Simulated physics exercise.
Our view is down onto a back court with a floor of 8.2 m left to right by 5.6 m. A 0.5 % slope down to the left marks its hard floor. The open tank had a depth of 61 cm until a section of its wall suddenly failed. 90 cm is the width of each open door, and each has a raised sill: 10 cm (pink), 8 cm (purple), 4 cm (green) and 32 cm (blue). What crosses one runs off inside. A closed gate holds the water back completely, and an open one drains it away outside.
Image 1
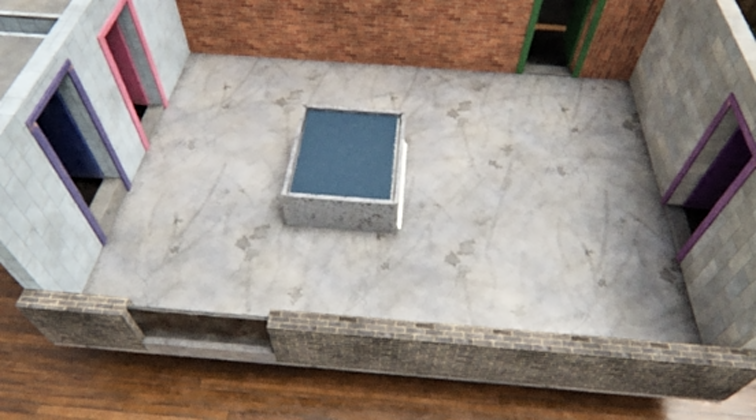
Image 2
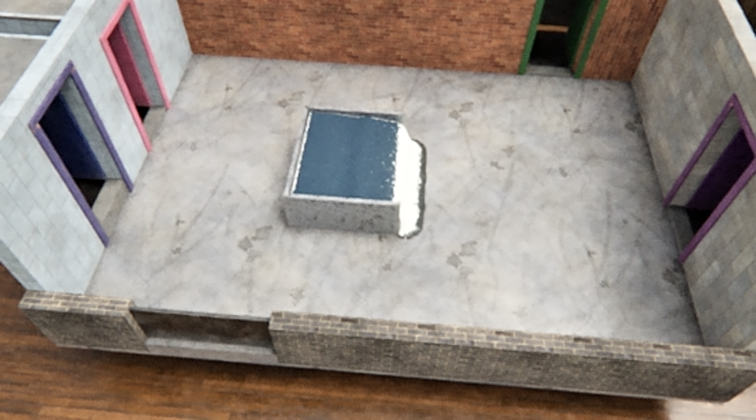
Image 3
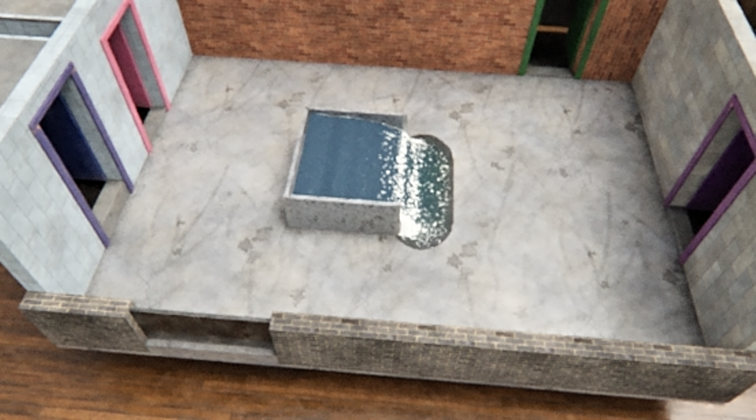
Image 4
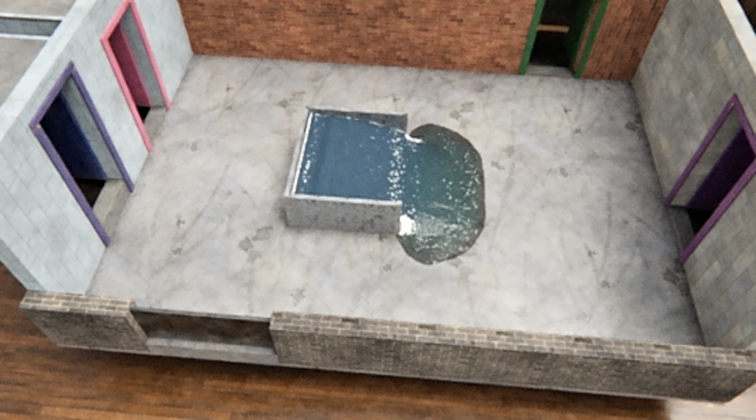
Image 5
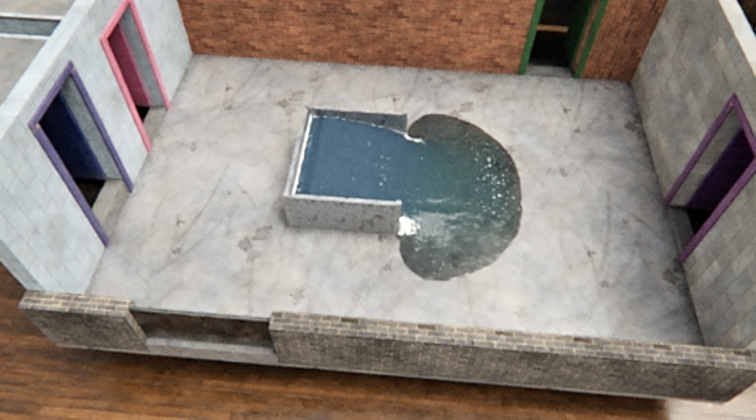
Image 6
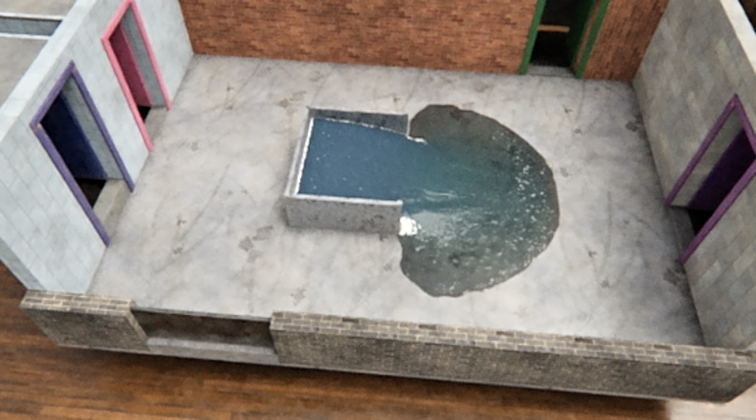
A walled court with a pale stone floor held a square tank of still blue water, until its right side opened and water poured out, spreading rightward in a widening, rounded dark pool.
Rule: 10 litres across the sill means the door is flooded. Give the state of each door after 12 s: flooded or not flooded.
The pink door never tops the limit. The purple door tops the limit. The green door tops the limit. The blue door never tops the limit.
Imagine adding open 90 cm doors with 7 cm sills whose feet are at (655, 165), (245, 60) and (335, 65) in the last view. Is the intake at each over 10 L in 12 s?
In that order: Over, not over, not over.
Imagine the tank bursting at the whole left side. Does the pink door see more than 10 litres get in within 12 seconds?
Then: Pink above.
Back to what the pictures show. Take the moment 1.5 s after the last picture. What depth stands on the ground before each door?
Door by door in cm, pink shows 0, purple shows 22, green shows 4, blue shows 0.
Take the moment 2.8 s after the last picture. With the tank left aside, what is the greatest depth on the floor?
Around 20 centimetres.
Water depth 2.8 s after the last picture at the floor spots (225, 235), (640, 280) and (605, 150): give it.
Taking the spots in order: 0 cm, 11 cm, 7 cm.
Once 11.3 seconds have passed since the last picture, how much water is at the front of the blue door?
About 5.0 cm deep.
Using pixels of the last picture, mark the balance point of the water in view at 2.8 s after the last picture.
The water is centred near (550, 192).
Then, 0.7 s after the last picture water covers 35 % of the floor and is deepest (21 cm) near (413, 204); pink door not reached, purple door 12 cm at the sill, 1 L in, green door not reached, blue door not reached.
Then, 1.5 s after the last picture water covers 45 % of the floor and is deepest (24 cm) near (656, 186); pink door not reached, purple door 22 cm at the sill, 54 L in, green door 4 cm at the sill, 0 L in, blue door not reached.
Then, 2.8 s after the last picture water covers 45 % of the floor and is deepest (20 cm) near (635, 108); pink door not reached, purple door 14 cm at the sill, 115 L in, green door 9 cm at the sill, 8 L in, blue door not reached.
Then, 6.3 s after the last picture water covers 65 % of the floor and is deepest (9 cm) near (461, 198); pink door not reached, purple door 5 cm at the sill, 128 L in, green door 5 cm at the sill, 41 L in, blue door not reached.
Then, 11.3 s after the last picture water covers 95 % of the floor and is deepest (9 cm) near (180, 85); pink door 5 cm at the sill, 0 L in, purple door 2 cm at the sill, 128 L in, green door 3 cm at the sill, 46 L in, blue door 5 cm at the sill, 0 L in.
